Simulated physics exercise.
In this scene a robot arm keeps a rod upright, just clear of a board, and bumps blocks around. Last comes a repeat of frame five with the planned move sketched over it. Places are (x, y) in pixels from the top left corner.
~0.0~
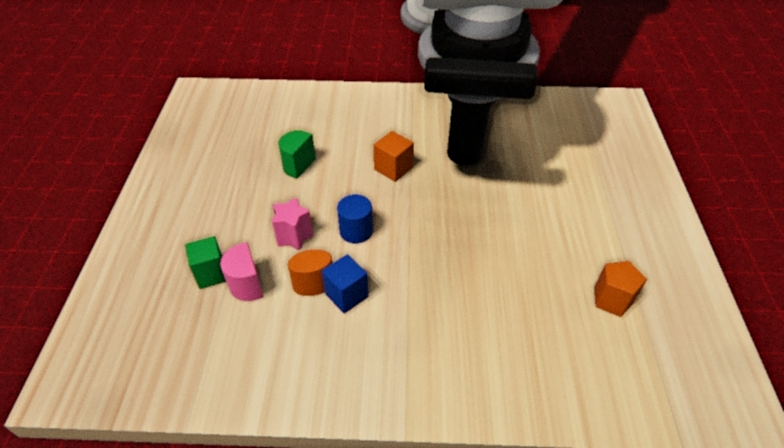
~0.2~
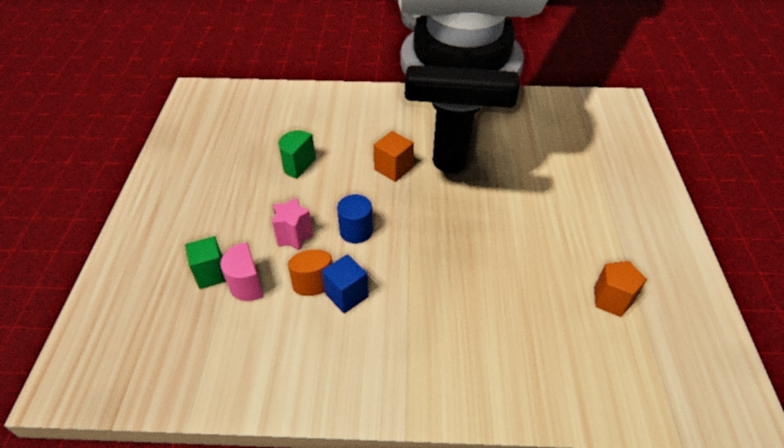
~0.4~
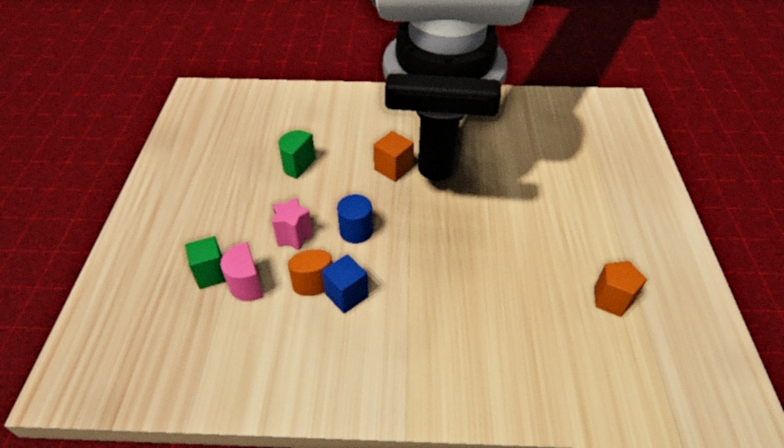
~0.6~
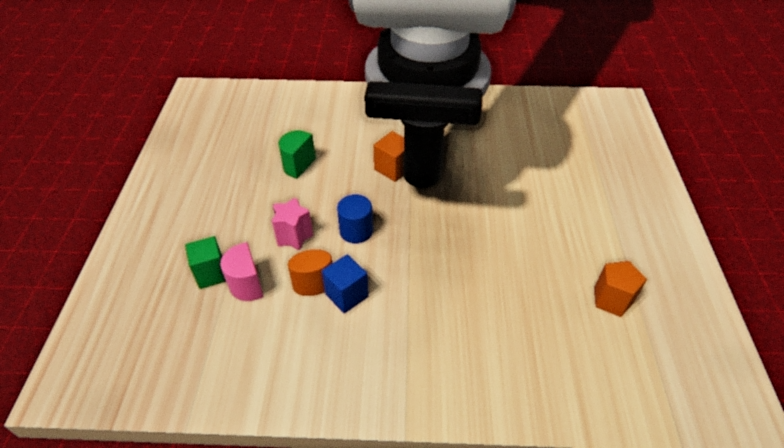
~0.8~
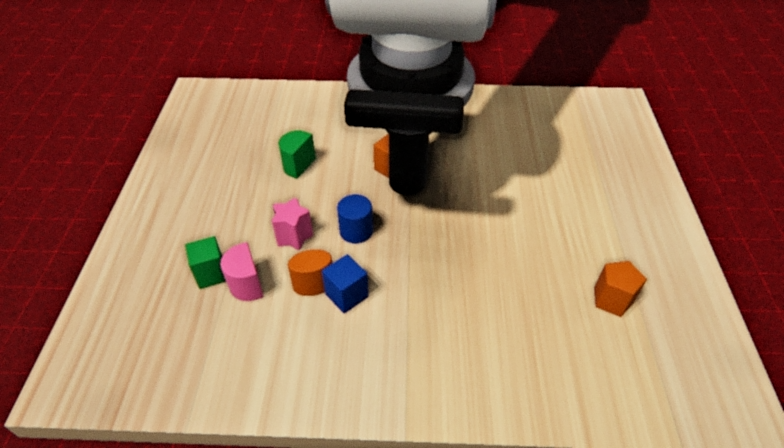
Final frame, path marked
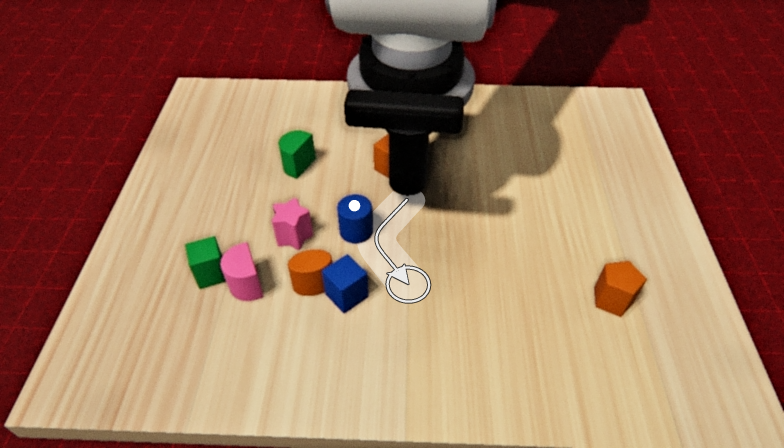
On a pale wooden board over a red surface, green, pink, blue and orange blocks sit mostly to the left, with one orange block alone at right. A robot arm's black rod moves steadily left and slightly toward the viewer, partly covering the orange cube while the blocks stay still.
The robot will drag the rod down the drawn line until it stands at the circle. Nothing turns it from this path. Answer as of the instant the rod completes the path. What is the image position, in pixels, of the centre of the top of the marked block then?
I expect it at (337, 218).
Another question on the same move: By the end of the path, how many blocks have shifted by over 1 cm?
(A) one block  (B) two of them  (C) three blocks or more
My answer is option A.
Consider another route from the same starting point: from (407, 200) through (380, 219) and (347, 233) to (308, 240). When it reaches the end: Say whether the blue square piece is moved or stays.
Put simply, it stays right there.
Drawn move, from (407, 200) through (383, 224) and (384, 254) to (408, 284); the dot is on the blue round block.
What follows on the original path. One third of the way, rod at (383, 208); blue round block at (347, 210).
Two thirds of the way, rod at (384, 238); blue round block at (337, 218).
At the end, rod at (409, 268); blue round block at (337, 218); orange square piece still.
